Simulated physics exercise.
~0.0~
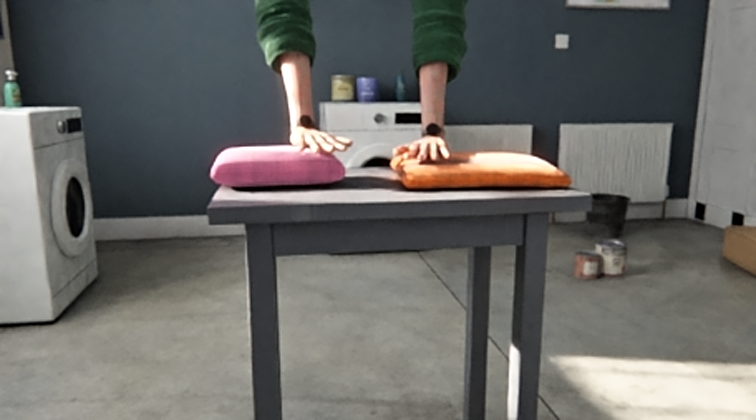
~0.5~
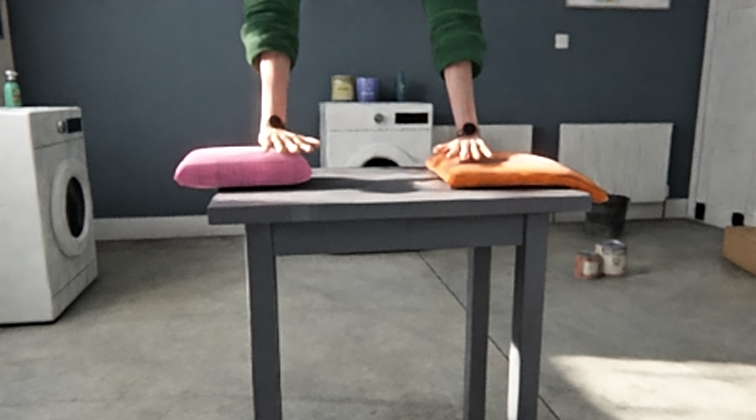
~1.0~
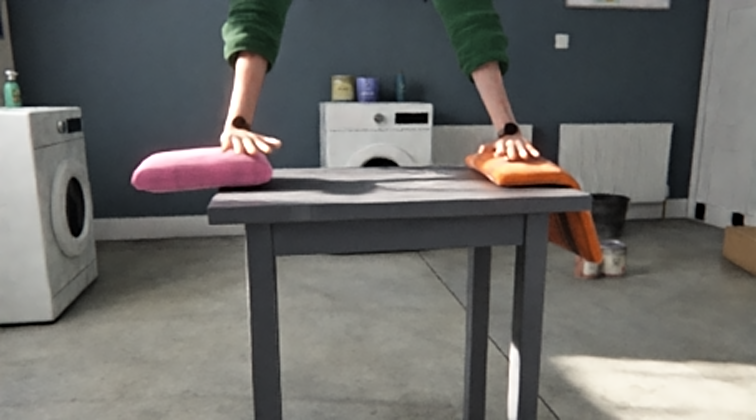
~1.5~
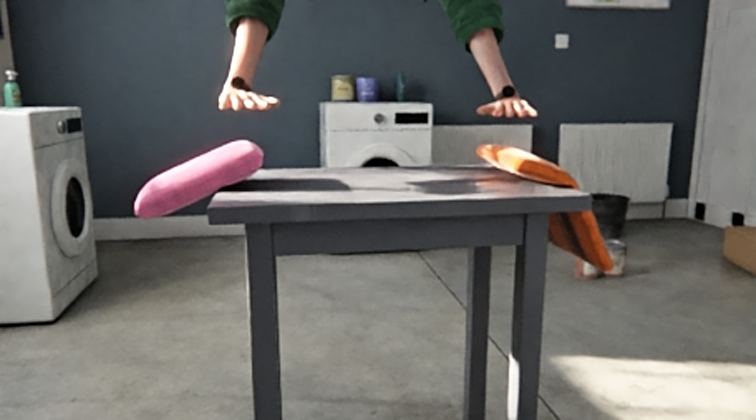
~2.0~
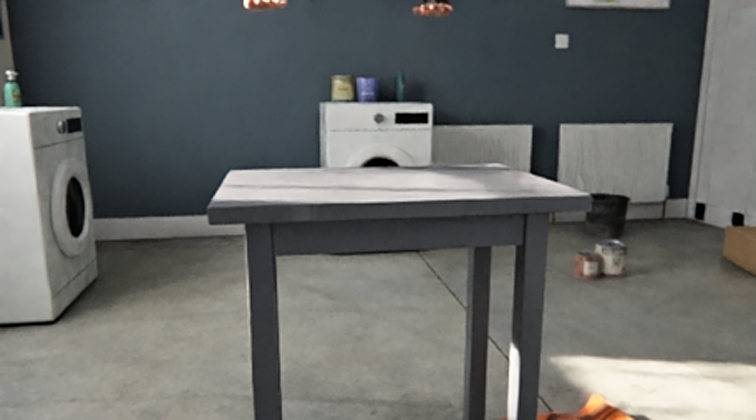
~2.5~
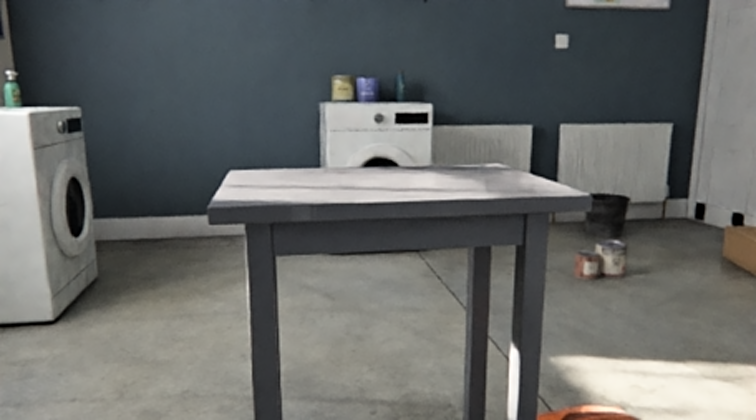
In a grey-floored utility room with a dark blue wall and white washing machines, seen from the front, a grey table stands in the middle. Two hands in green sleeves press on a pink sack at the left of the tabletop and an orange pad at the right. The hands slide them apart until the sack juts past the left edge and the pad hangs over the right one. Then the hands lift away, and both tip outward and fall. The tabletop is left bare, with the pad on the floor at the lower right and the sack out of sight.
